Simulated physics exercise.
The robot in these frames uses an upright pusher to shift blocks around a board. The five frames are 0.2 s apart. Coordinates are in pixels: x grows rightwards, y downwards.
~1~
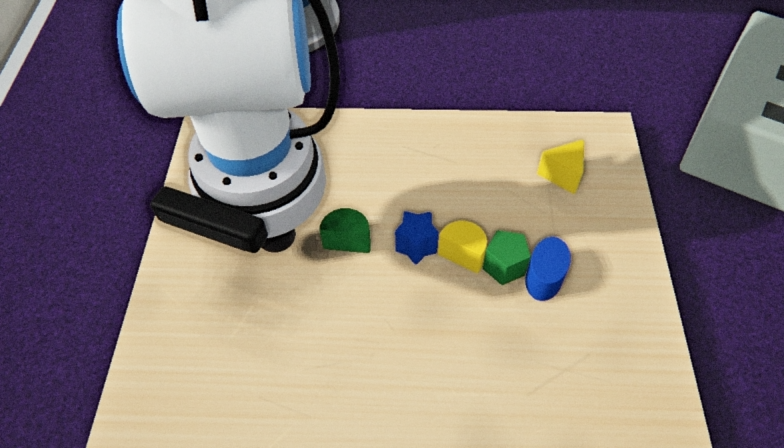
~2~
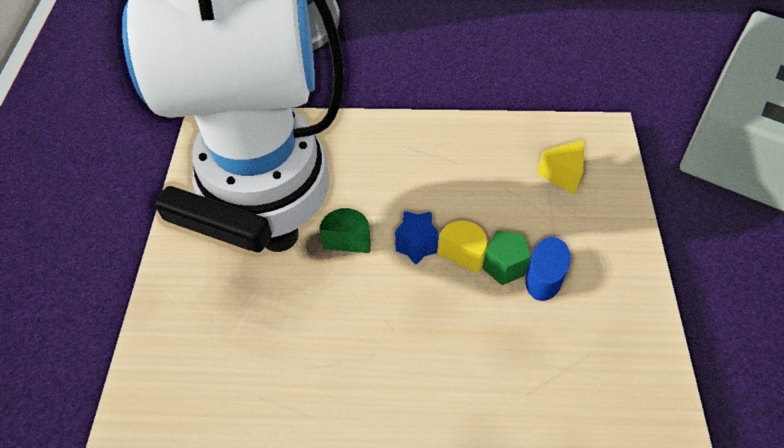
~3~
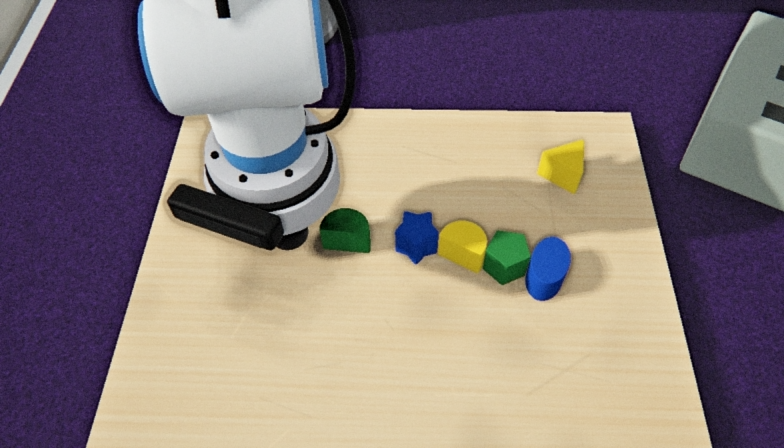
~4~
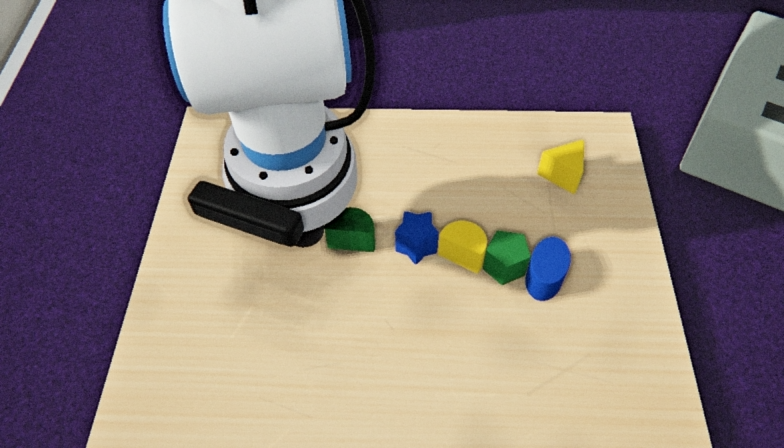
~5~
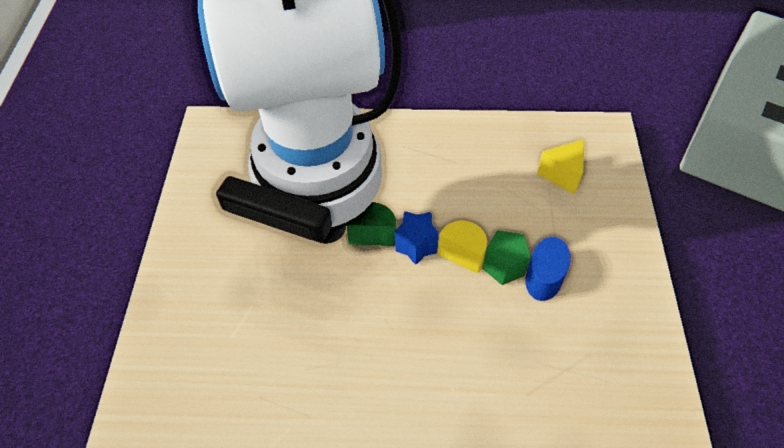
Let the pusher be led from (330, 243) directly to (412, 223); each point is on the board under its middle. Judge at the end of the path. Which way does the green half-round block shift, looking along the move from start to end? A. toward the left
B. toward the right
A.
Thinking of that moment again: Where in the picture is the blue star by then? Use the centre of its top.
Located at (445, 223).
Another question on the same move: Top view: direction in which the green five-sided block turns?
Overhead view: Anti-clockwise.
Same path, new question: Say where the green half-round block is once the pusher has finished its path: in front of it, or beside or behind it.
In front, I predict.
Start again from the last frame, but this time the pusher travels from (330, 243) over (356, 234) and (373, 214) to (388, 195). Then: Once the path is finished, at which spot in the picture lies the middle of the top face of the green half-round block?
It will end up at (431, 183).
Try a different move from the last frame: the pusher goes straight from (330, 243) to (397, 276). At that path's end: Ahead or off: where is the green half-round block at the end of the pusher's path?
It is off to the side or behind.
What follows on the original path. Halfway along, pusher (370, 218); green half-round block (409, 197), turned 20° anticlockwise; blue star (430, 221), turned 40° clockwise; yellow half-round block (469, 238).
At the end, pusher (412, 208); green half-round block (443, 181), turned 50° anticlockwise; blue star (445, 223), turned 70° clockwise; yellow half-round block (474, 246); green five-sided block (515, 252), turned 25° anticlockwise.
